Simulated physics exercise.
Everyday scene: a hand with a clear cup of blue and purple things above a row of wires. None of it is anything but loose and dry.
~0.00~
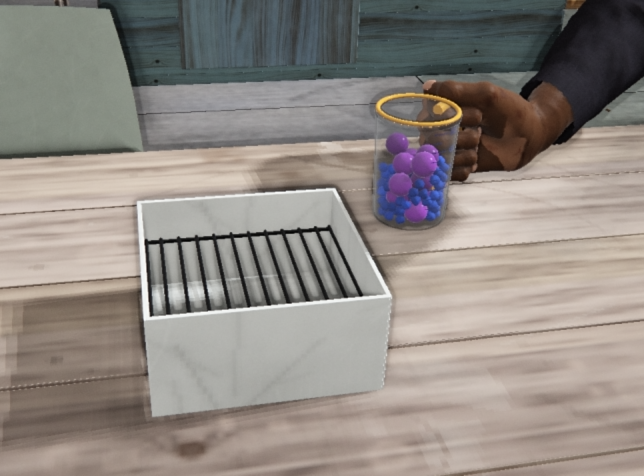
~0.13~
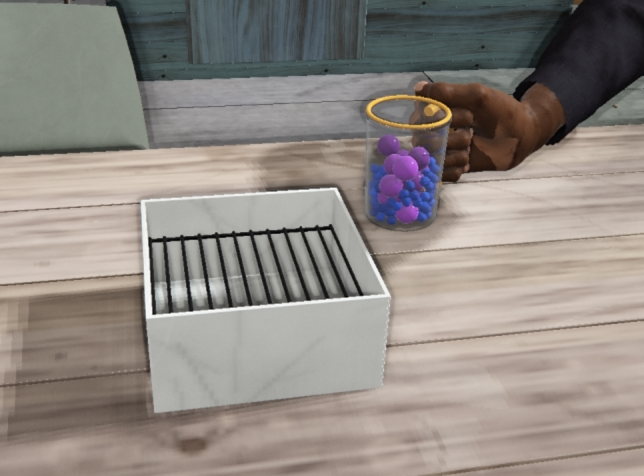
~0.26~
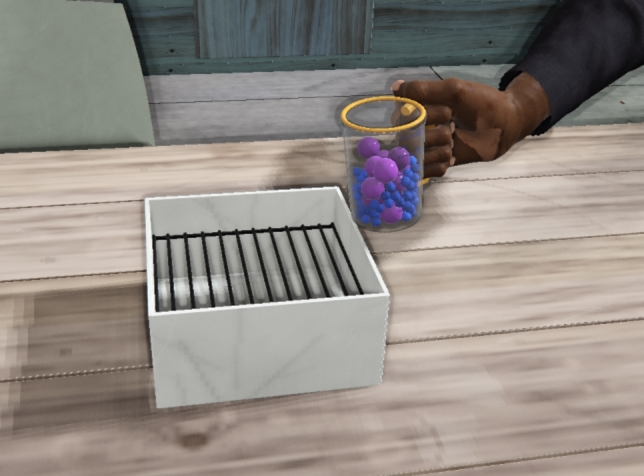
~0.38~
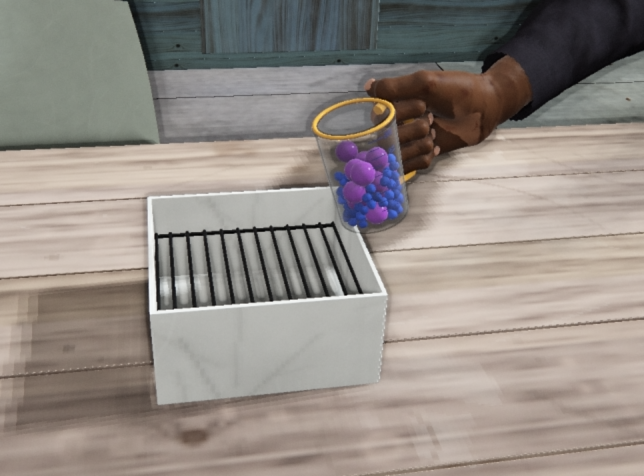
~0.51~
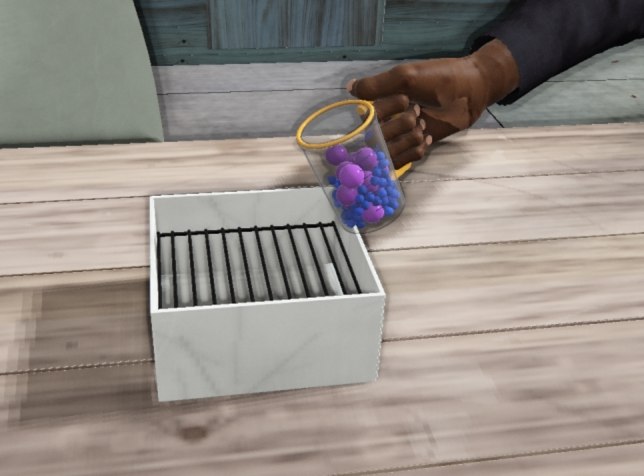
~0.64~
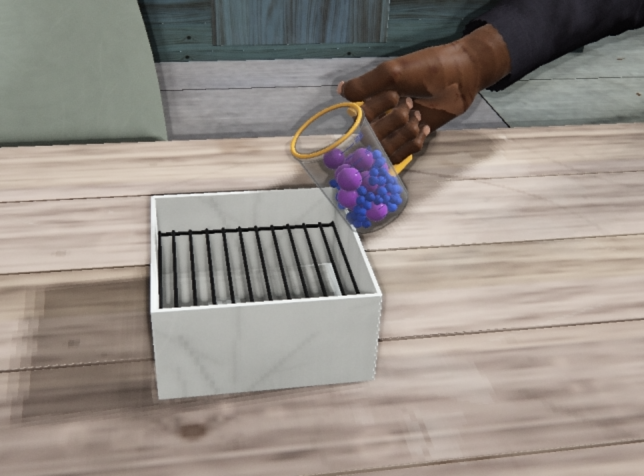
A hand moved a clear cup of small blue and larger purple balls left toward a white box with a row of dark wires across it, then gradually tilted the cup leftward beside its rim.
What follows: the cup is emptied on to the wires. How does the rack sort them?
Blue: Fallen below; purple: Kept above.
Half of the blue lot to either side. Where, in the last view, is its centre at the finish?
About (280, 316).
After 1.07 s, blue ones, all in the cup; purple ones, all in the cup.
After 1.52 s, blue ones, all in the cup; purple ones, all in the cup.
After 2.06 s, blue ones, a small part in the cup, about half on or over the wires, about half under the rack; purple ones, all on or over the wires.
At rest (2.9 s), blue ones, all under the rack; purple ones, all on the wires, none under the rack.
